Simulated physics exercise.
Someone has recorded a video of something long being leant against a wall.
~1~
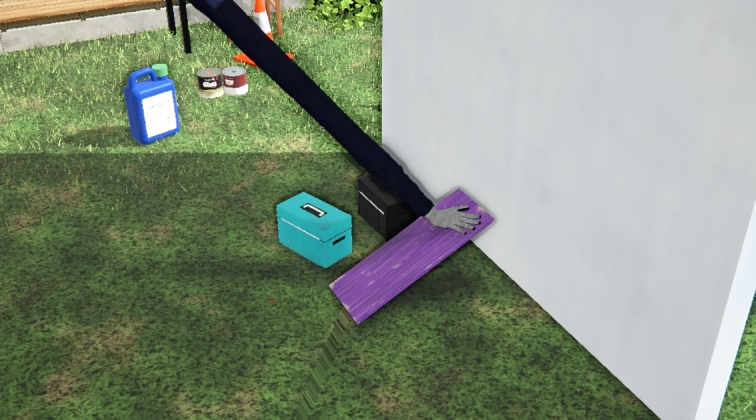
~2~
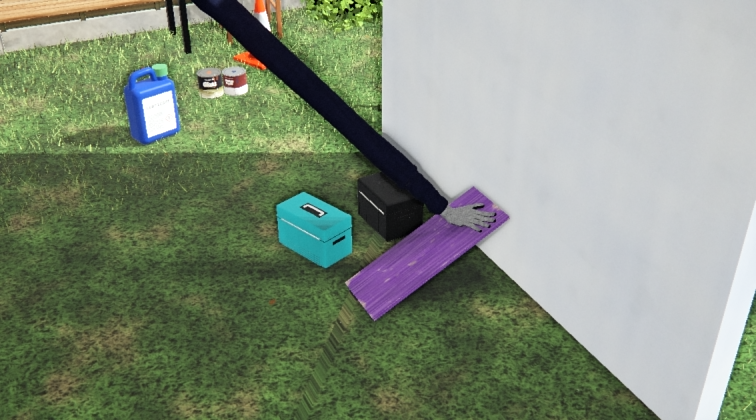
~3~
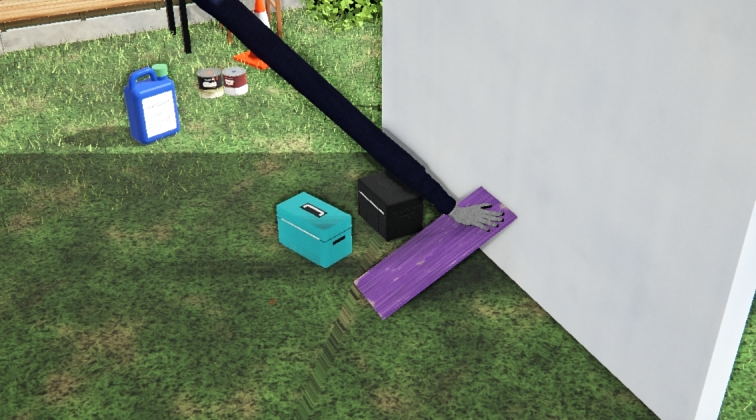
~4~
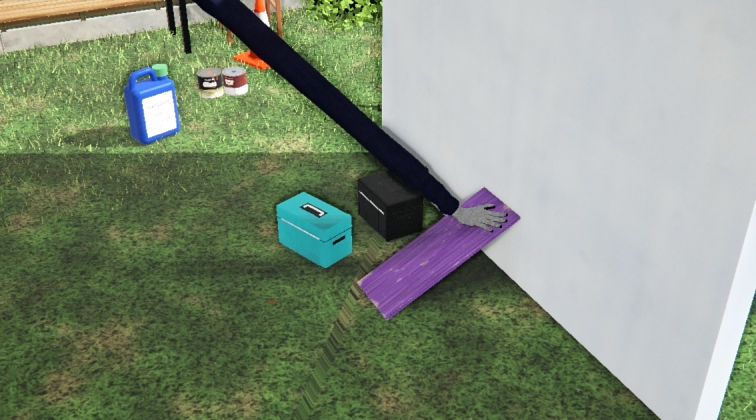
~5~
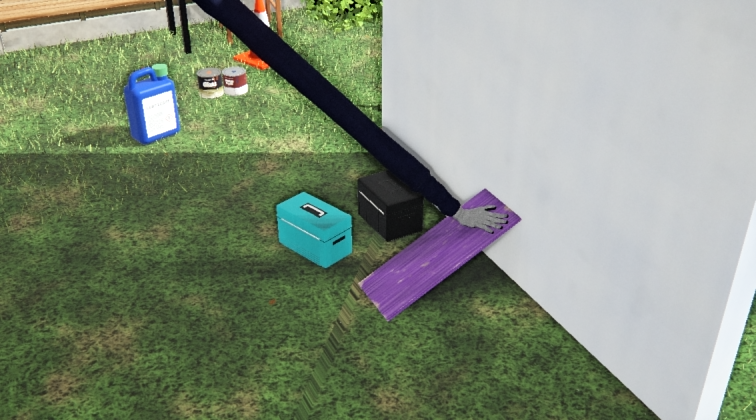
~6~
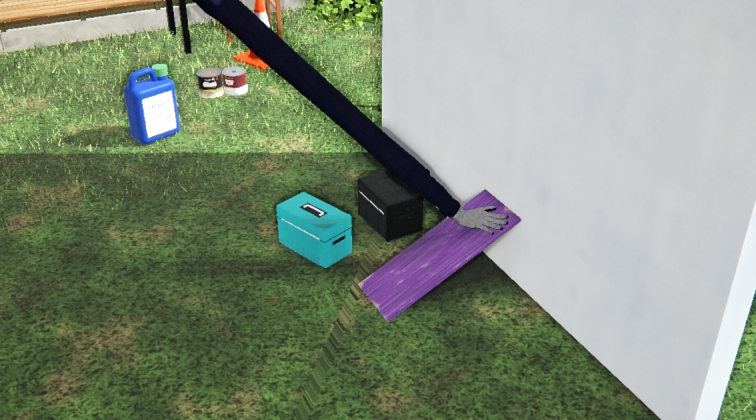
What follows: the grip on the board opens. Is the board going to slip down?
Scoots out.
Then, 0.30 s past the last view, purple board sunk by 11° near (433, 267).
Then, 0.40 s past the last view, purple board sunk by 27° near (430, 287).
Then, 0.50 s past the last view, purple board sunk by 29° near (430, 279).
Then, 0.70 s past the last view, purple board sunk by 27° near (429, 285).
Finally, moved from the start, purple board; the other 2 still in place. Final places as the last picture's camera would see them, purple board near (429, 286). The board gives way.
